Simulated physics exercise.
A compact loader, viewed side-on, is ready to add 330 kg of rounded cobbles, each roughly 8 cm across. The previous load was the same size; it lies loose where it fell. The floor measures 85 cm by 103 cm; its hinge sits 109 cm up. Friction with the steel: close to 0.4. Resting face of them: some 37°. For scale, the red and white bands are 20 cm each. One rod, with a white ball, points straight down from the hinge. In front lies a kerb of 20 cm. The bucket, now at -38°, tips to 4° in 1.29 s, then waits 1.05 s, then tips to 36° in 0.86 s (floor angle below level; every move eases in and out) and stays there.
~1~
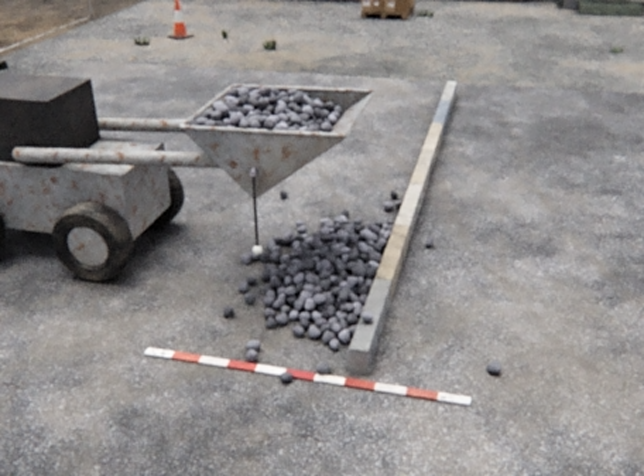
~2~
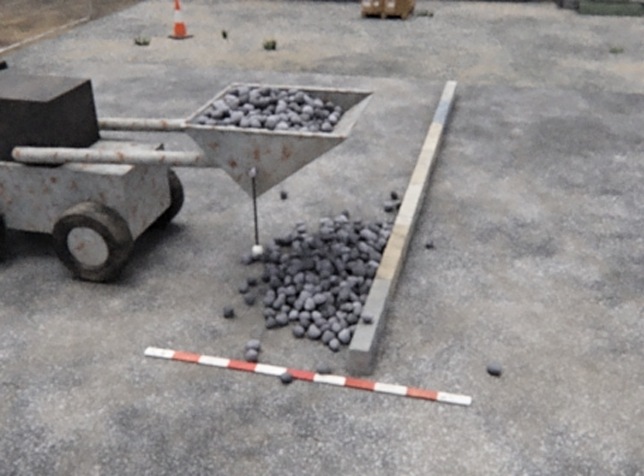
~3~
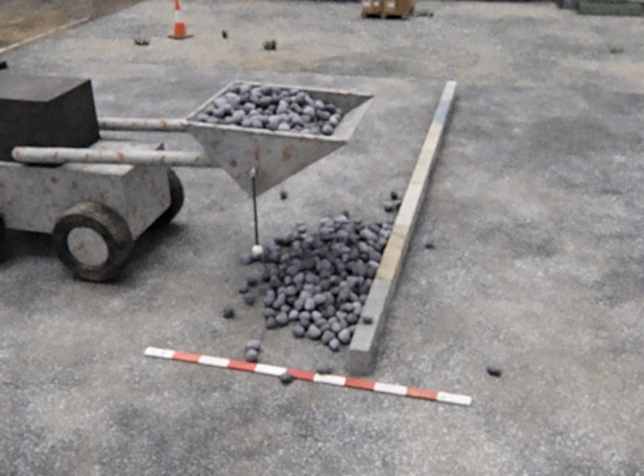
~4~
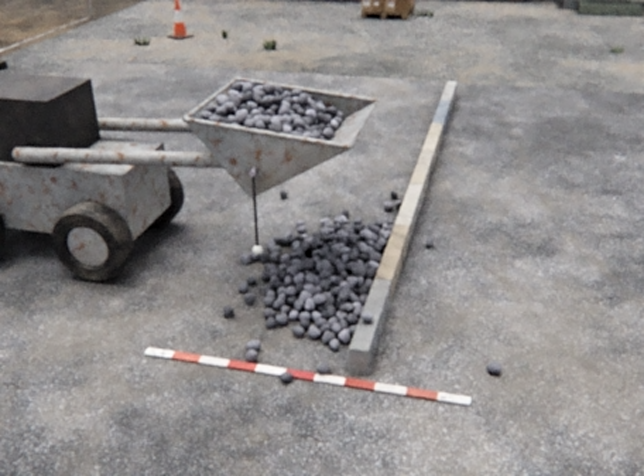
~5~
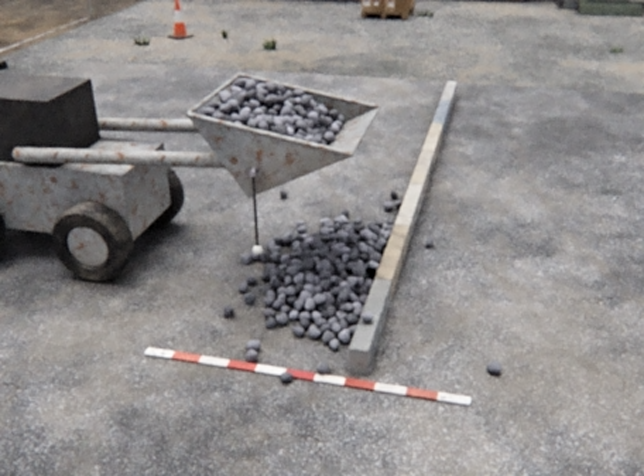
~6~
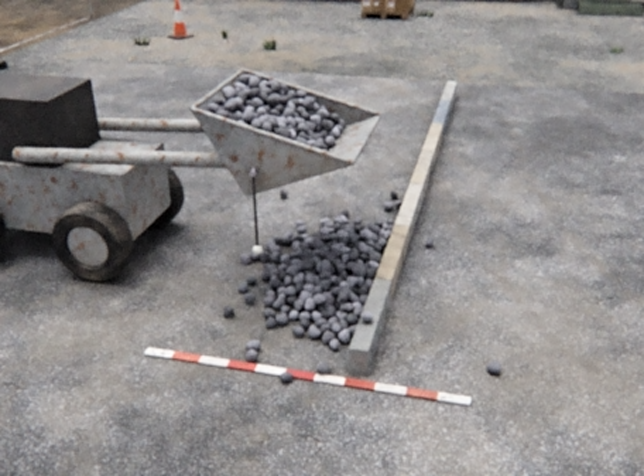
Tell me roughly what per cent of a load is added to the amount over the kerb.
Roughly 42 per cent of a load is added.
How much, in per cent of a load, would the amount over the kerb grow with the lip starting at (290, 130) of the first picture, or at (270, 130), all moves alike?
Roughly 0 per cent, then 0 per cent.
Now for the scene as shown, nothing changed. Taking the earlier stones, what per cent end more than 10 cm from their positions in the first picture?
Estimate: 5 %, roughly.
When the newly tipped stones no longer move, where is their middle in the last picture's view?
I'd point to about (383, 265).
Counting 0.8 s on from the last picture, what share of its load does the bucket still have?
About 100 per cent is held.
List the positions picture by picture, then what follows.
In the first frame, lip at (346, 136), floor tilted -38°, highest stones at (259, 98). The earlier load is highest near (348, 255), 26 cm above ground level, 100 % on this side of the kerb.
In the second frame, lip at (346, 138), floor tilted -37°, highest stones at (260, 97).
In the third frame, lip at (348, 142), floor tilted -35°, highest stones at (258, 95).
In the fourth frame, lip at (350, 147), floor tilted -31°, highest stones at (254, 91).
In the fifth frame, lip at (352, 155), floor tilted -27°, highest stones at (252, 88).
In the sixth frame, the bucket is at -22°, its lip at (354, 163); the top of the load is at (253, 86).
Then, 0.4 s after the last picture the floor is at -2°; in per cent of one load, 100 in the bucket, 100 on this side of the kerb; the foremost stones are at (394, 288).
Then, 0.8 s after the last picture the floor is at 4°; in per cent of one load, 100 in the bucket, 100 on this side of the kerb; the foremost stones are at (394, 288).
Then, 3.1 s after the last picture the floor is at 36°; in per cent of one load, 12 in the bucket, 168 on this side of the kerb, 20 over the kerb; the foremost stones are at (473, 301).
Then, 5.7 s after the last picture the floor is at 36°; in per cent of one load, 0 in the bucket, 158 on this side of the kerb, 42 over the kerb; the foremost stones are at (555, 301). Net gain over the kerb, 42.
